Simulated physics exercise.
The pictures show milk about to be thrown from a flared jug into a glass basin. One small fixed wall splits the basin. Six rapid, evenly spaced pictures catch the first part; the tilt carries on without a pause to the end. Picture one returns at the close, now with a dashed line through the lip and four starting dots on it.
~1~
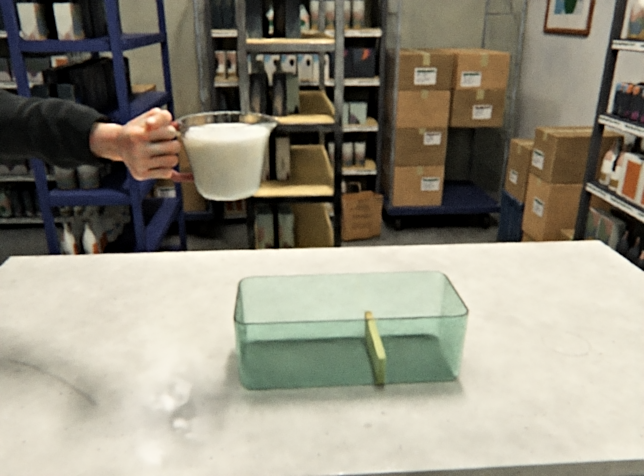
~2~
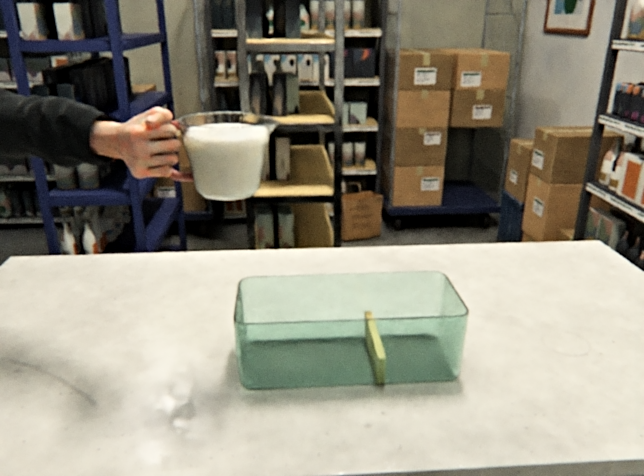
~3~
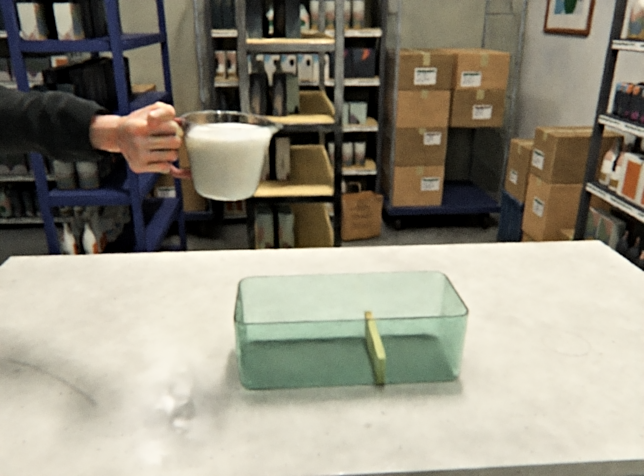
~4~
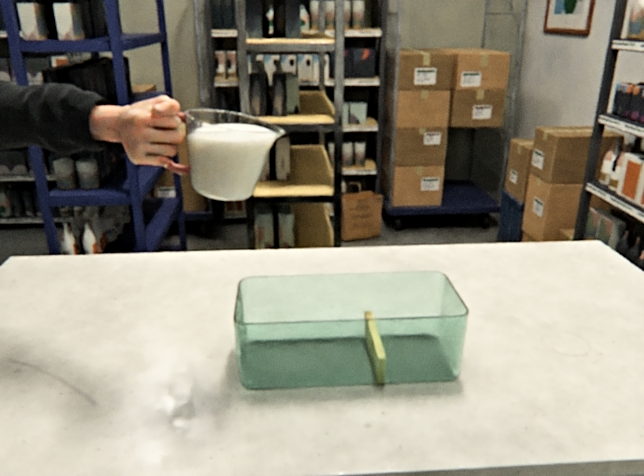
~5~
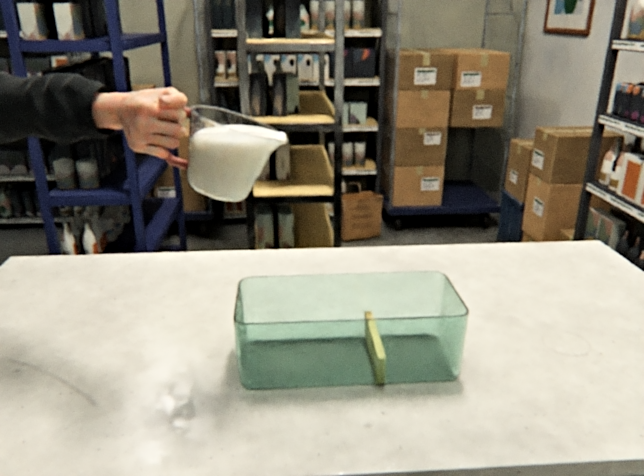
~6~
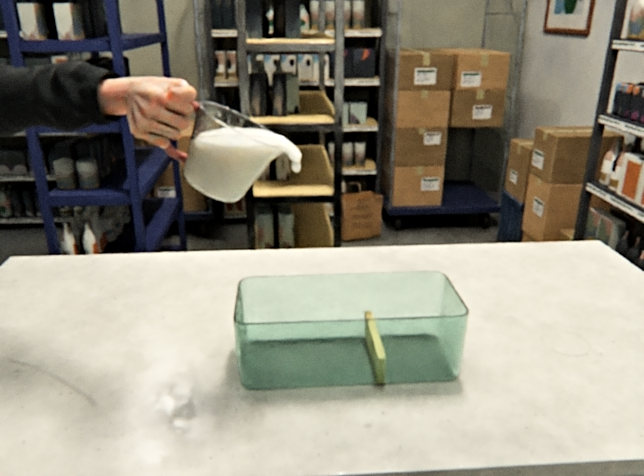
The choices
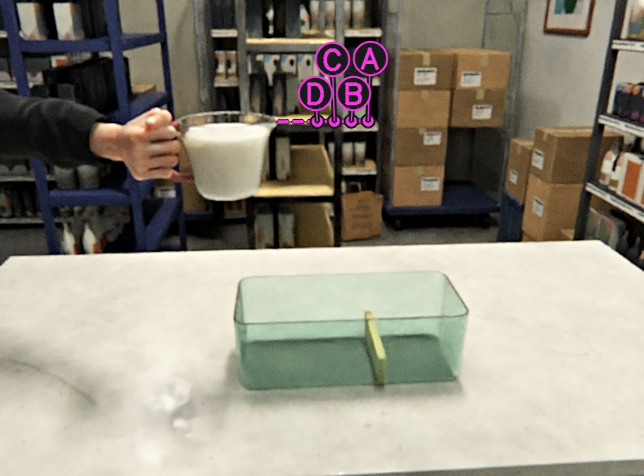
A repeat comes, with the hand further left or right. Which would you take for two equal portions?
Use dot D.
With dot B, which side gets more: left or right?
The right side.
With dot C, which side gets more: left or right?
The right side.
On the marked copy, A at (368, 120); B at (351, 121); C at (334, 121); D at (317, 121).
For dot A, about 8 % ends left of the wall and 89 % right of it; 3 % is lost outside.
For dot B, about 9 % ends left of the wall and 89 % right of it.
For dot C, about 22 % ends left of the wall and 76 % right of it.
For dot D, about 49 % ends left of the wall and 49 % right of it.
